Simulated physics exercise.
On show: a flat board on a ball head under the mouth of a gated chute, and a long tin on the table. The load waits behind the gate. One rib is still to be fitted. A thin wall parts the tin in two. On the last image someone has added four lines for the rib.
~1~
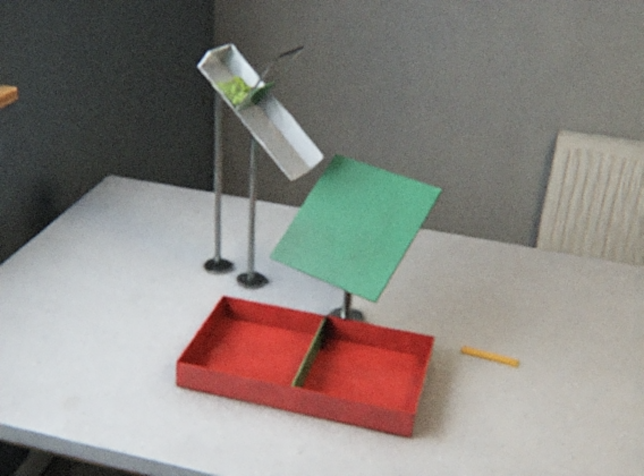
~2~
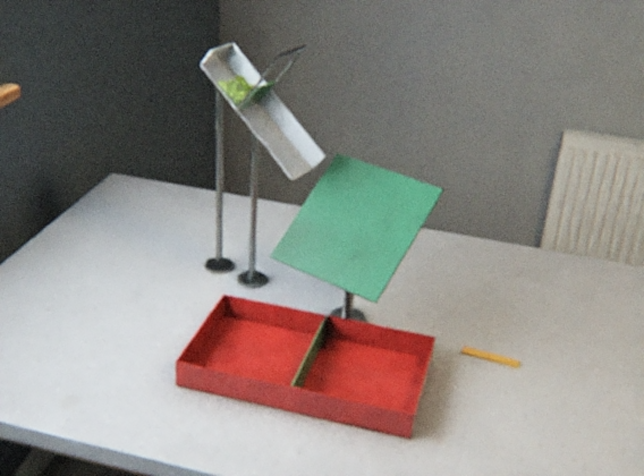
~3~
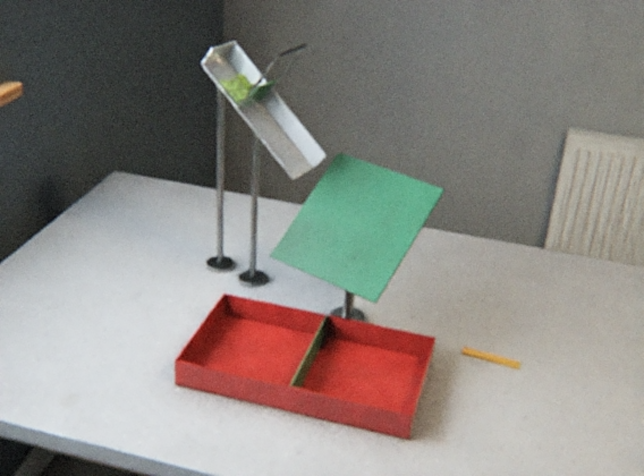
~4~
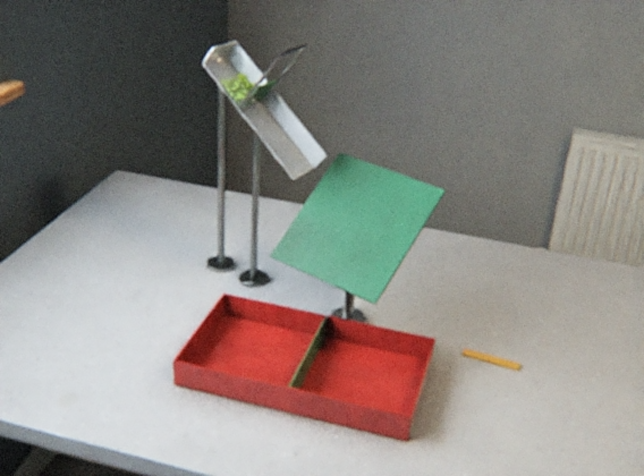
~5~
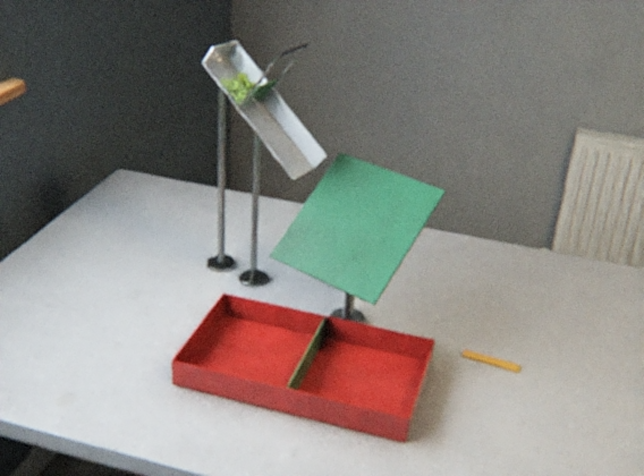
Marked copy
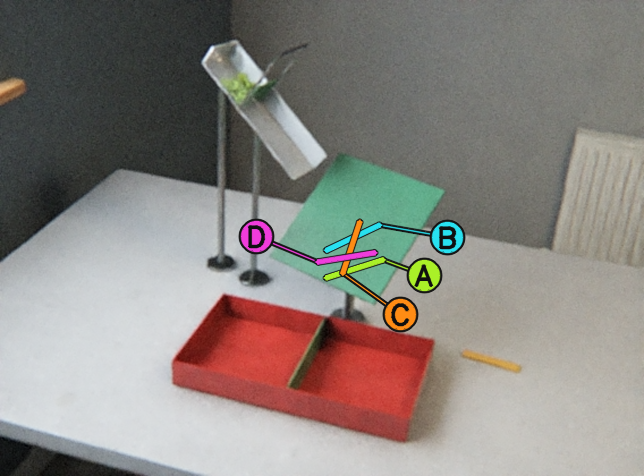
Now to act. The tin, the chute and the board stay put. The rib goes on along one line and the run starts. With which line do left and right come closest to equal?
C beats the others.
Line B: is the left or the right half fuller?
The left half.
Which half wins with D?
More lands on the left.
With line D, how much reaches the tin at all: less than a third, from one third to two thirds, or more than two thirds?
Line D gives more than two thirds.
On the marked copy, line A from (383, 259) to (326, 277); line B from (379, 225) to (326, 250); line C from (359, 222) to (342, 273); line D from (374, 252) to (318, 261).
Choosing A, of what is caught, all but a few in the left half, a small share in the right.
Choosing B, of what is caught, all but a few in the left half, only a few in the right.
Choosing C, of what is caught, close to half in the left half, close to half in the right.
Choosing D, of what is caught, the bulk in the left half, a small share in the right.
